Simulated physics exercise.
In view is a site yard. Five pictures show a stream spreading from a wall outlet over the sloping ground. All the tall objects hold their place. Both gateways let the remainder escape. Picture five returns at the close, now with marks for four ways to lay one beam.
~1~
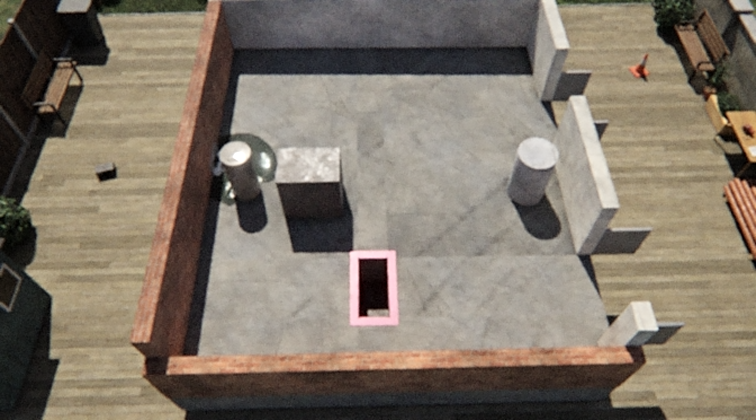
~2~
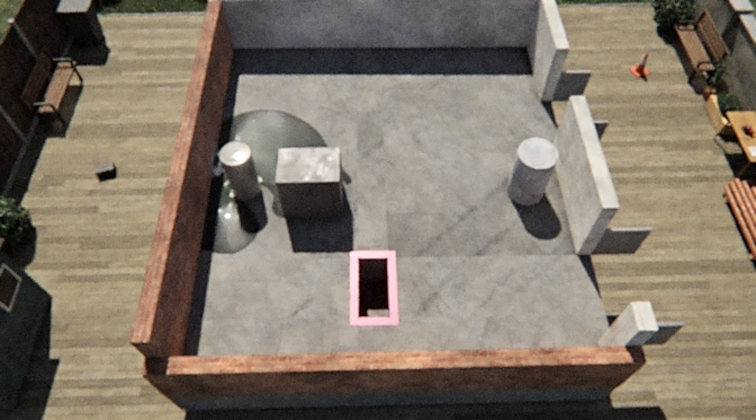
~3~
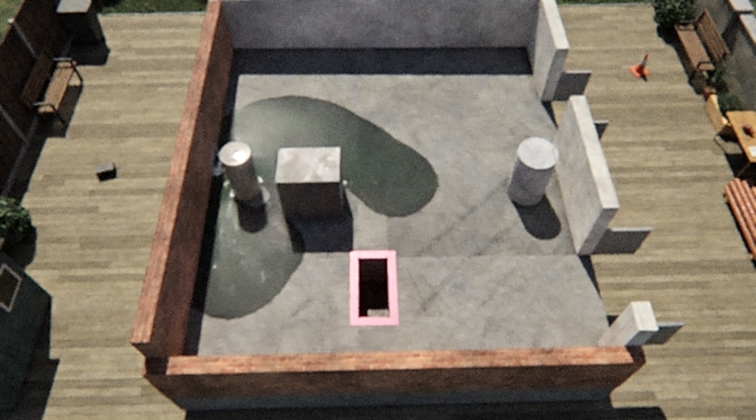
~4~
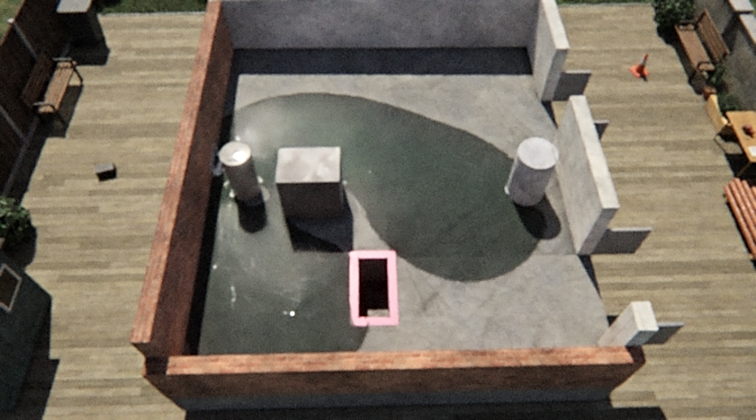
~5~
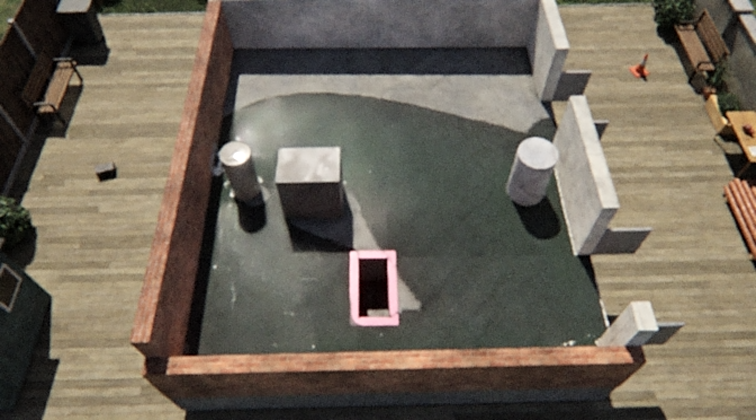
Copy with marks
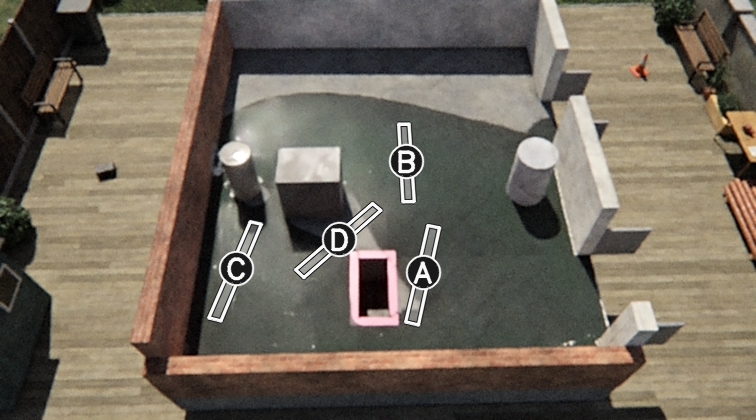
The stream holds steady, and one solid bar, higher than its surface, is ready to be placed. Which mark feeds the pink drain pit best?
Choose B.
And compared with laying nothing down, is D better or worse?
Position D is worse.
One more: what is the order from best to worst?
The order is B, A, C, D.
In white, A from (412, 323) to (433, 226); B from (408, 201) to (403, 124); C from (214, 319) to (255, 223); D from (299, 273) to (376, 206).
With A, about 12 % of the stream goes into the pink drain pit, about 88 % out by the gates.
With B, about 28 % of the stream goes into the pink drain pit, about 72 % out by the gates.
With C, about 5 % of the stream goes into the pink drain pit, about 95 % out by the gates.
With D, about 2 % of the stream goes into the pink drain pit, about 98 % out by the gates.
